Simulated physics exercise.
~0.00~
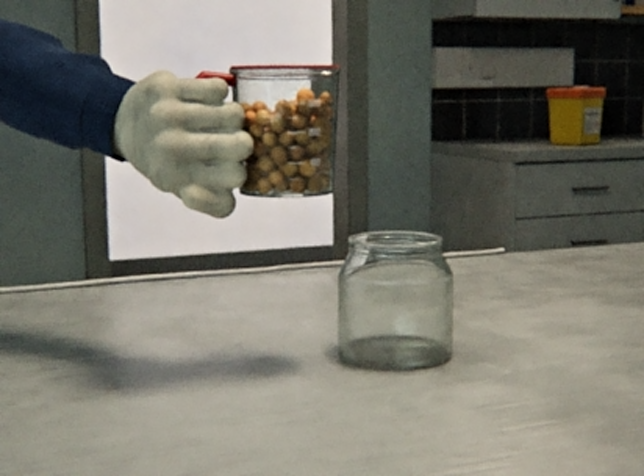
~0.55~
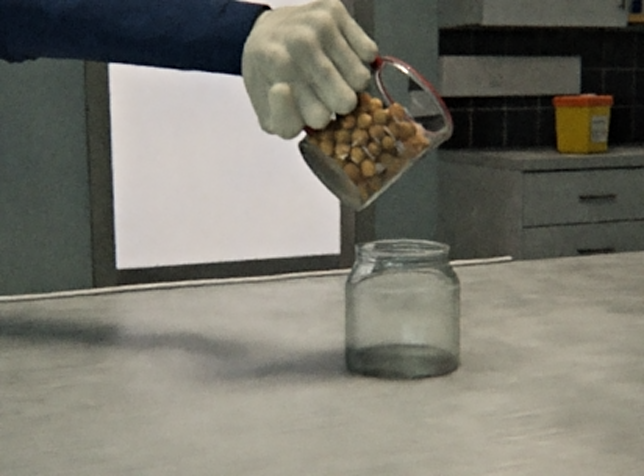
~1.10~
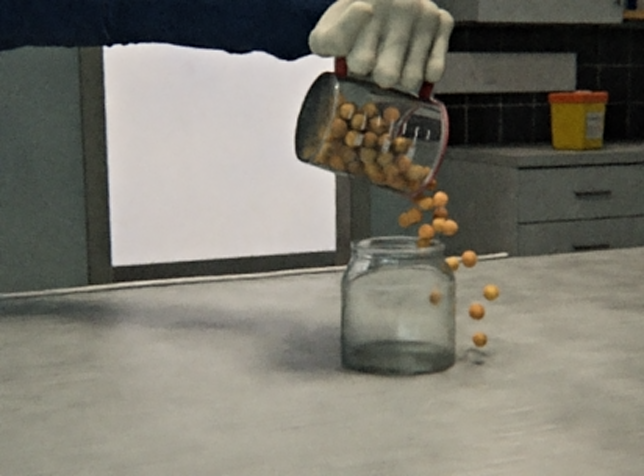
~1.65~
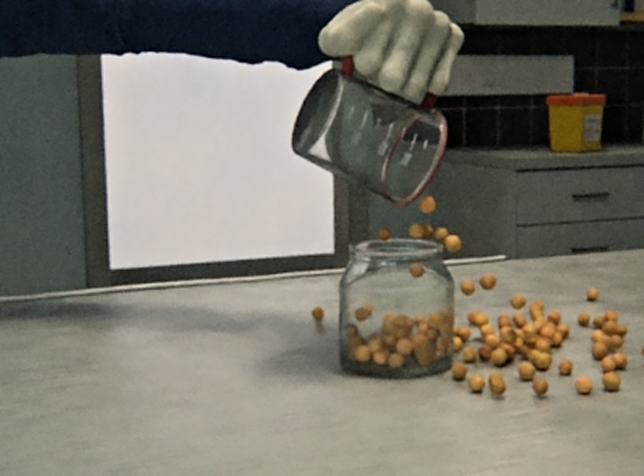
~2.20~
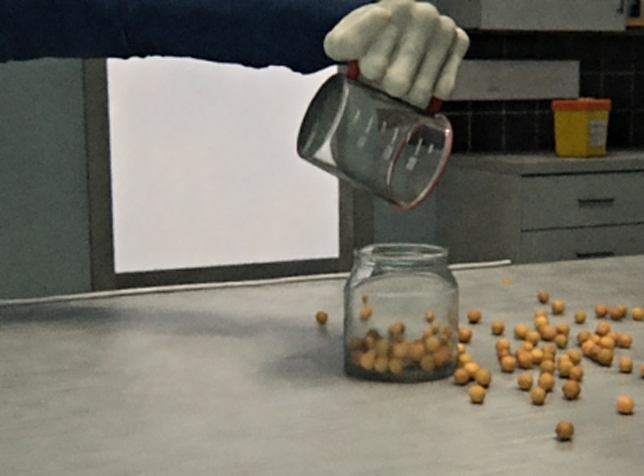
The clip opens on a gloved hand in a dark blue sleeve holding a clear cup of small, round, orange-brown beads upright, with an open, empty glass jar standing on a grey counter. The hand carries the cup to the right until it is above the jar, tilting it on the way. As the cup tips further, beads begin to tumble from its rim, some missing the jar. More pour out, partly filling the jar while many scatter across the counter to the right. At the end, the cup hangs tipped and looks empty, the jar holds a shallow layer, and most beads lie spilt outside.
